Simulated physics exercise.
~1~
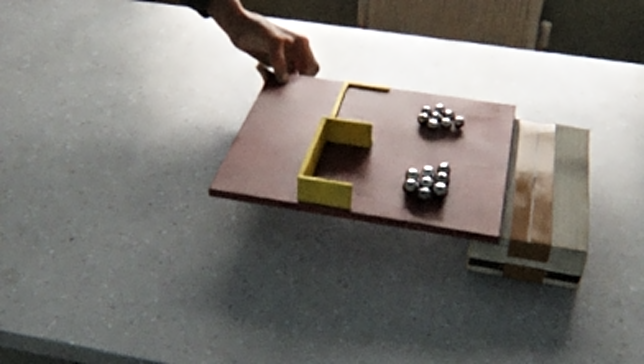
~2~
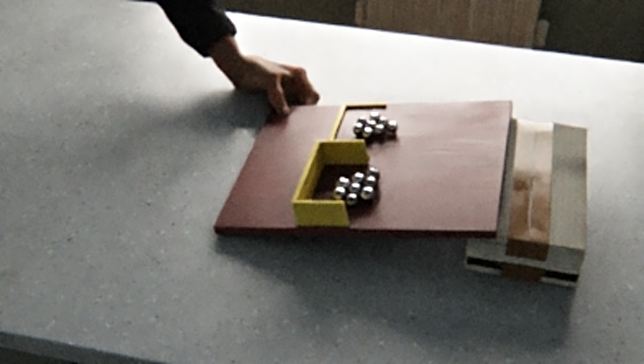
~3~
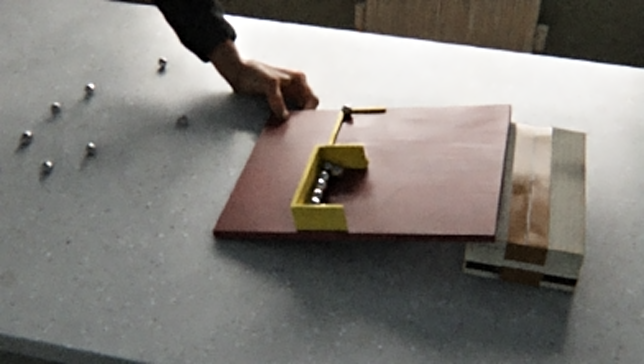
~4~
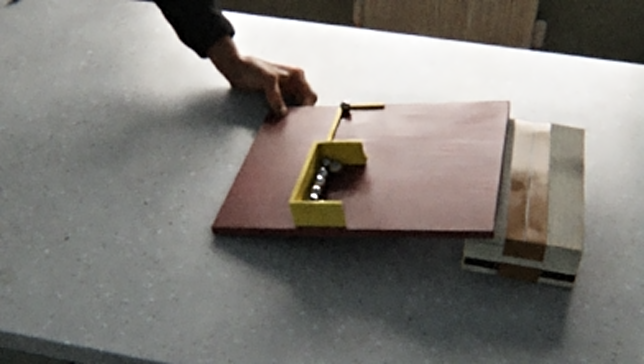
On a pale speckled counter, a hand holds the left end of a dark red board whose right end rests on a box. Two clusters of small shiny metal balls sit on the board, each to the right of a yellow strip barrier. The hand lowers its end to the counter, and both clusters move left down the slope. The nearer balls gather inside their bracket-shaped barrier, while most of the farther ones get past theirs and scatter across the counter. At the end, the scattered balls are out of sight, the nearer group stays caught, and the hand remains at the tilted board.
